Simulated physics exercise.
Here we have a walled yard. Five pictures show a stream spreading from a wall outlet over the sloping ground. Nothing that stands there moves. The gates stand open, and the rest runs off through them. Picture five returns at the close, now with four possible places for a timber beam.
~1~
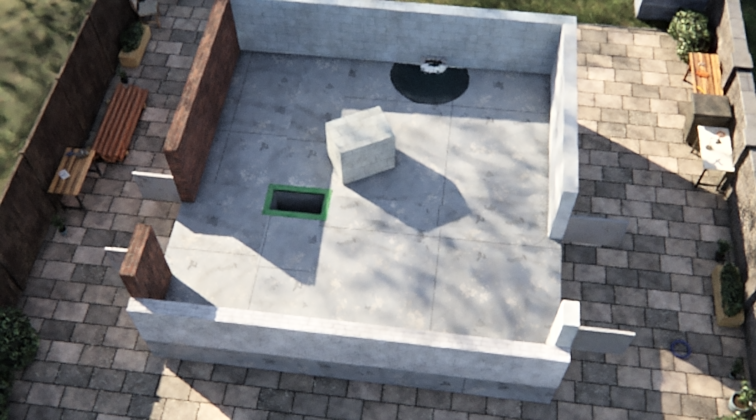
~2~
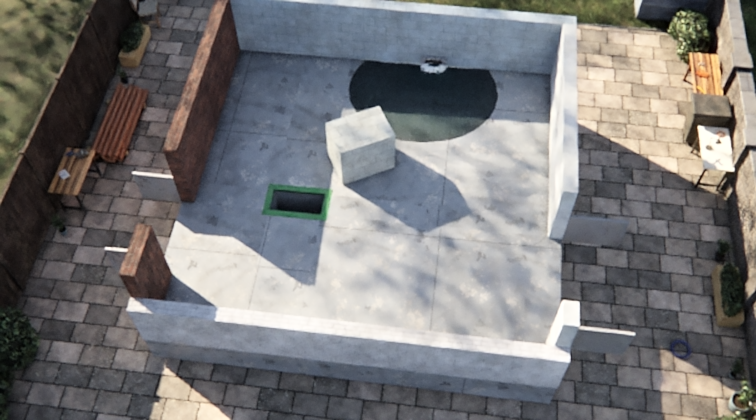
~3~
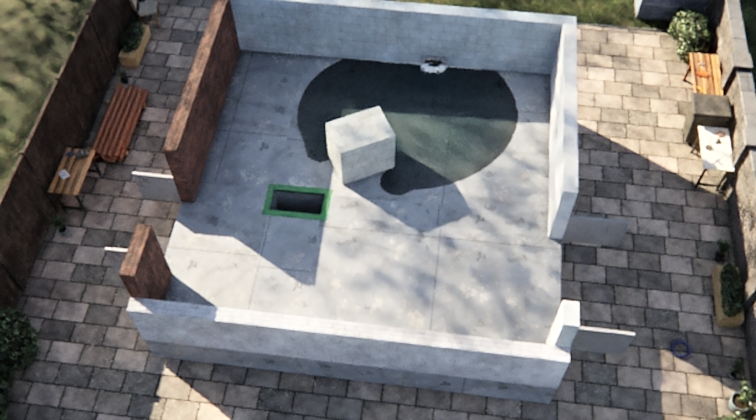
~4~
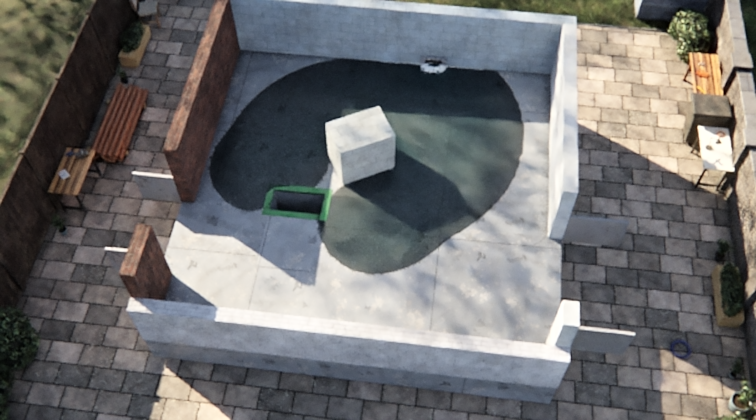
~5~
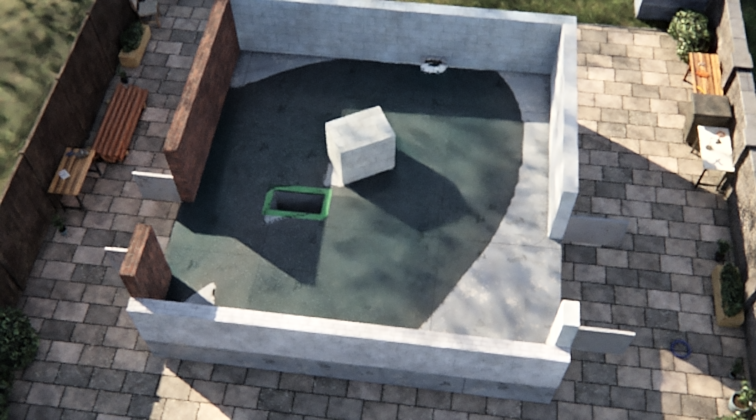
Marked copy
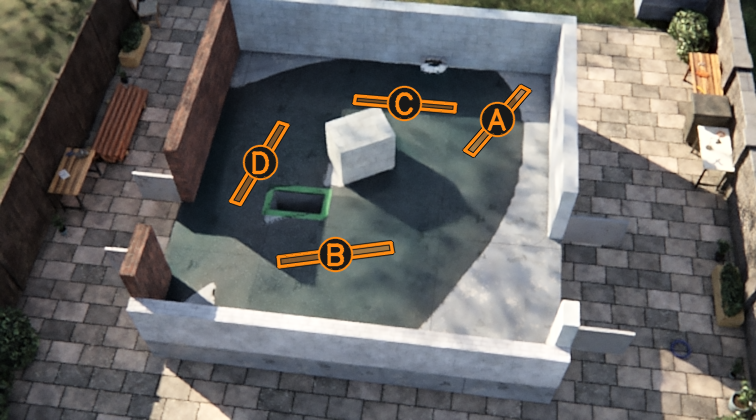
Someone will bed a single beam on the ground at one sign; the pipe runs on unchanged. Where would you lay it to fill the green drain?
Position D.
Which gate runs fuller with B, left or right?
The left gate.
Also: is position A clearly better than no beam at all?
No, hardly at all.
On the marked copy, A from (469, 152) to (525, 88); B from (278, 261) to (391, 247); C from (354, 99) to (455, 107); D from (235, 202) to (283, 123).
For position A, about 11 % of the stream runs into the green drain, about 89 % out by the gates.
For position B, about 11 % of the stream runs into the green drain, about 88 % out by the gates.
For position C, about 9 % of the stream runs into the green drain, about 90 % out by the gates.
For position D, about 19 % of the stream runs into the green drain, about 81 % out by the gates.
